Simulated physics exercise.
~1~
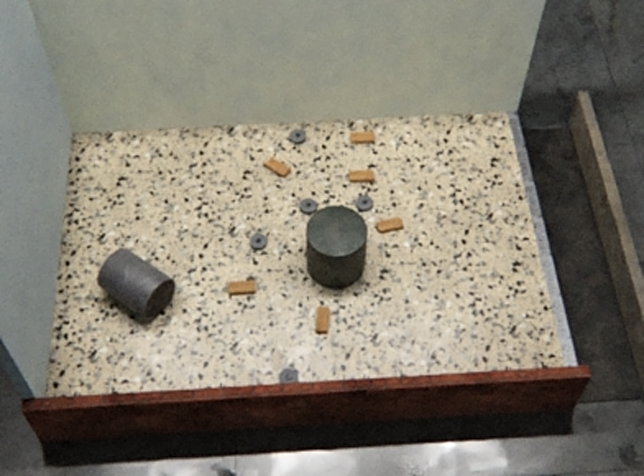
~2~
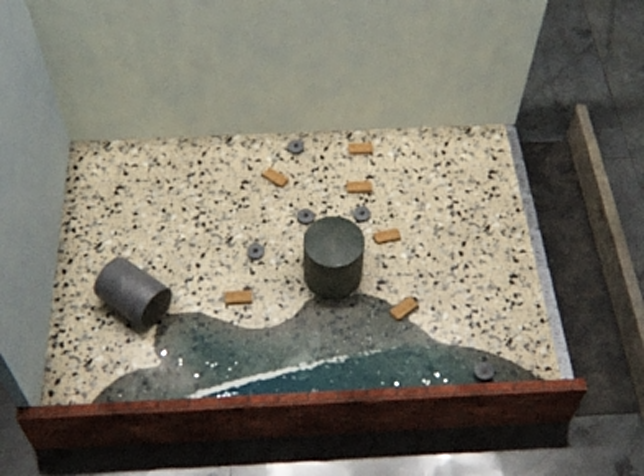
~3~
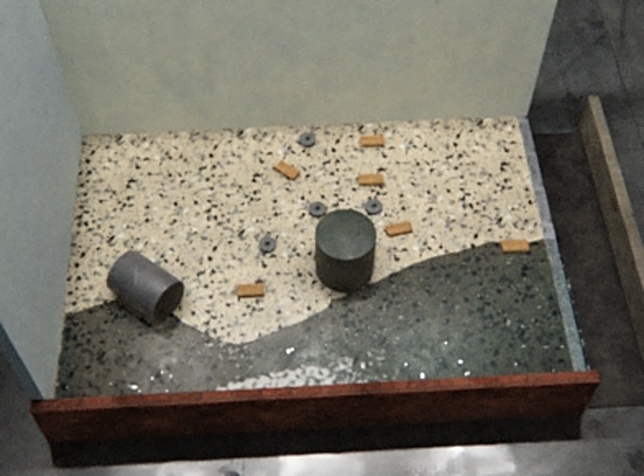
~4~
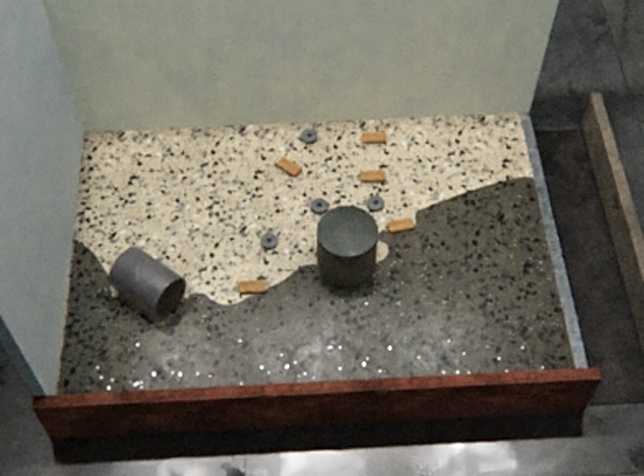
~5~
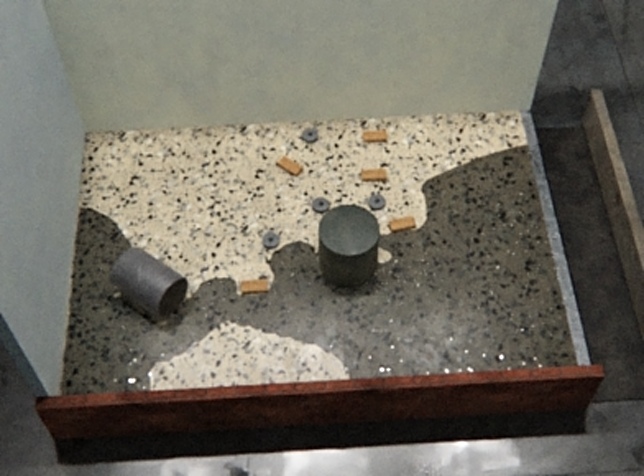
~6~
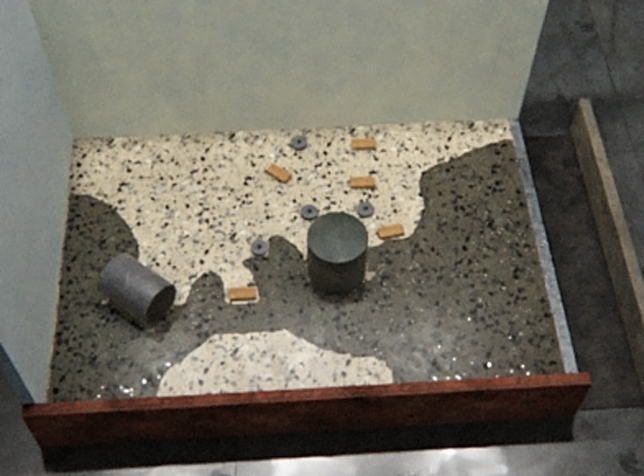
The footage shows liquid spreading across a speckled, walled floor from a grey drum lying on its side, shifting a nearby orange block and grey lid rightward before both disappear from view, while the upright drum stays put and the dark wet area ends surrounding a pale front patch.
